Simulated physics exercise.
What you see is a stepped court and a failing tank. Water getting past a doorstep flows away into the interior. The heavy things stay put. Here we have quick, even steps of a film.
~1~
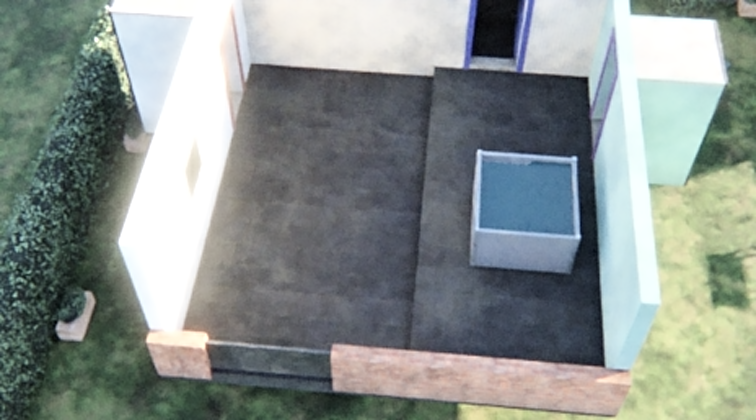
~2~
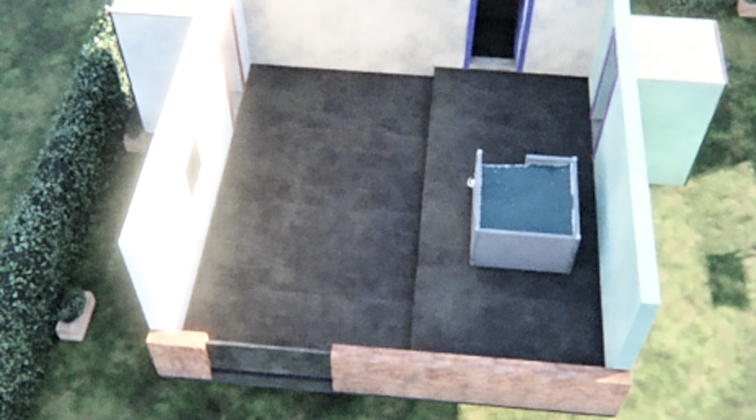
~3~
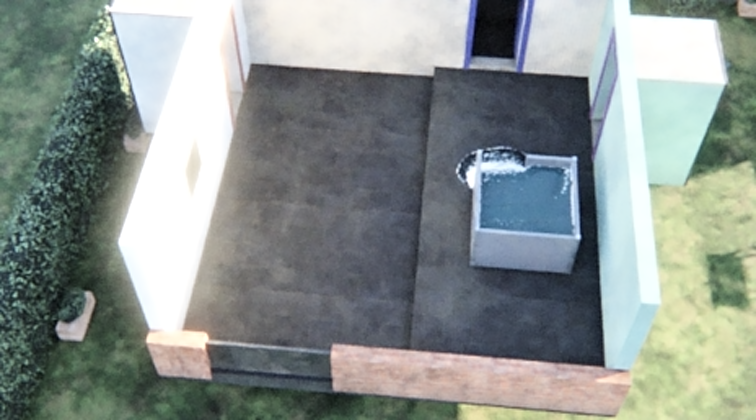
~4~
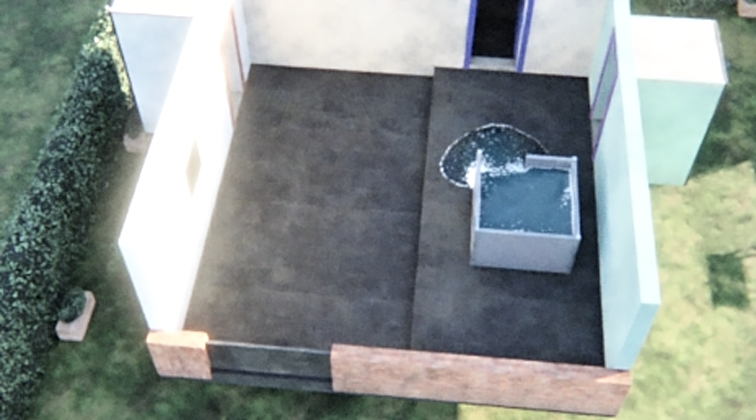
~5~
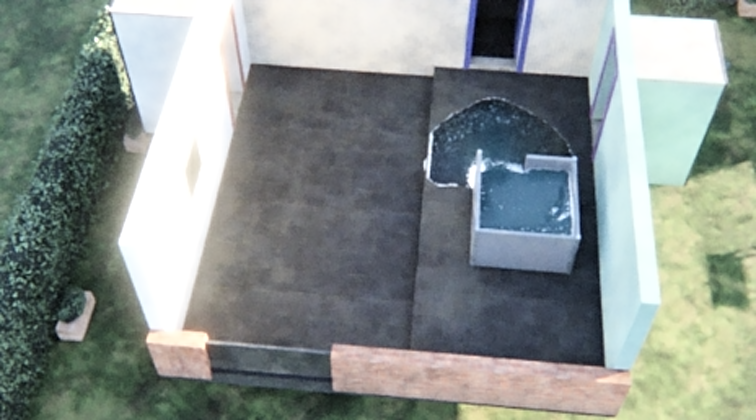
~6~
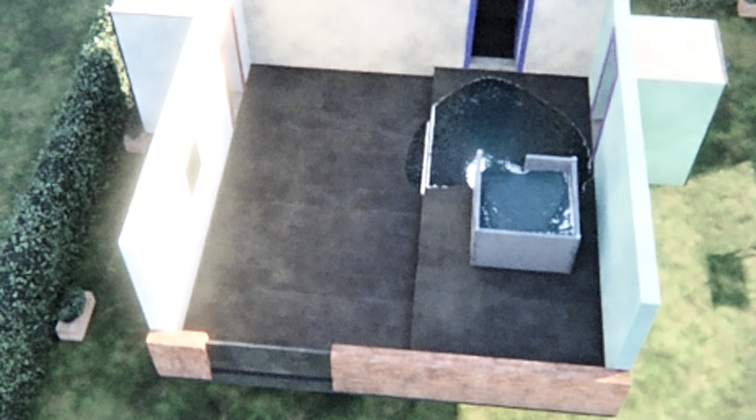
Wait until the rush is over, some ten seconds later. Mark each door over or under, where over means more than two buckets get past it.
Blue door - over; red door - over; purple door - over.
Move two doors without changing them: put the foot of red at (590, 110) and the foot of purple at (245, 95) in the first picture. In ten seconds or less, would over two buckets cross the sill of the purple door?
As it turns out, the purple door spills past.
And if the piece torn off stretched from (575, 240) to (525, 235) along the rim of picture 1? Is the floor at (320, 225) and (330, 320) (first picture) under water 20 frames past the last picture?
Well, the first place would be submerged and the second one submerged.
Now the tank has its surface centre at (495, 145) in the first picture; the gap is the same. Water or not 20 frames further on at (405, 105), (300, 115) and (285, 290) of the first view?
First one gets inundated, next one gets inundated, last one stays unwetted.
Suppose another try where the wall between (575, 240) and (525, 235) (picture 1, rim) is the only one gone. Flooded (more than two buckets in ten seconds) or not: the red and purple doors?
My guess is that the red stays short of it while the purple stays short of it.
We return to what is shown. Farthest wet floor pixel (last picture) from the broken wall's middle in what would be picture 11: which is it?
Approximate pixel: (378, 74).
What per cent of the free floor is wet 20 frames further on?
Roughly 35 percent, I'd say.
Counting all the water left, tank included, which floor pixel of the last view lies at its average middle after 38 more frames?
The water centres close to (425, 157).
A moment on, water covers 25 % of the floor; the blue door over two buckets in, the red door not reached, the purple door under two buckets in.
Next, water covers 30 % of the floor; the blue door far over two buckets in, the red door not reached, the purple door under two buckets in.
Then, water covers 35 % of the floor; the blue door far over two buckets in, the red door under two buckets in, the purple door over two buckets in.
Later, water covers 60 % of the floor; the blue door far over two buckets in, the red door far over two buckets in, the purple door over two buckets in.
In the end, water covers 85 % of the floor; the blue door far over two buckets in, the red door far over two buckets in, the purple door over two buckets in.
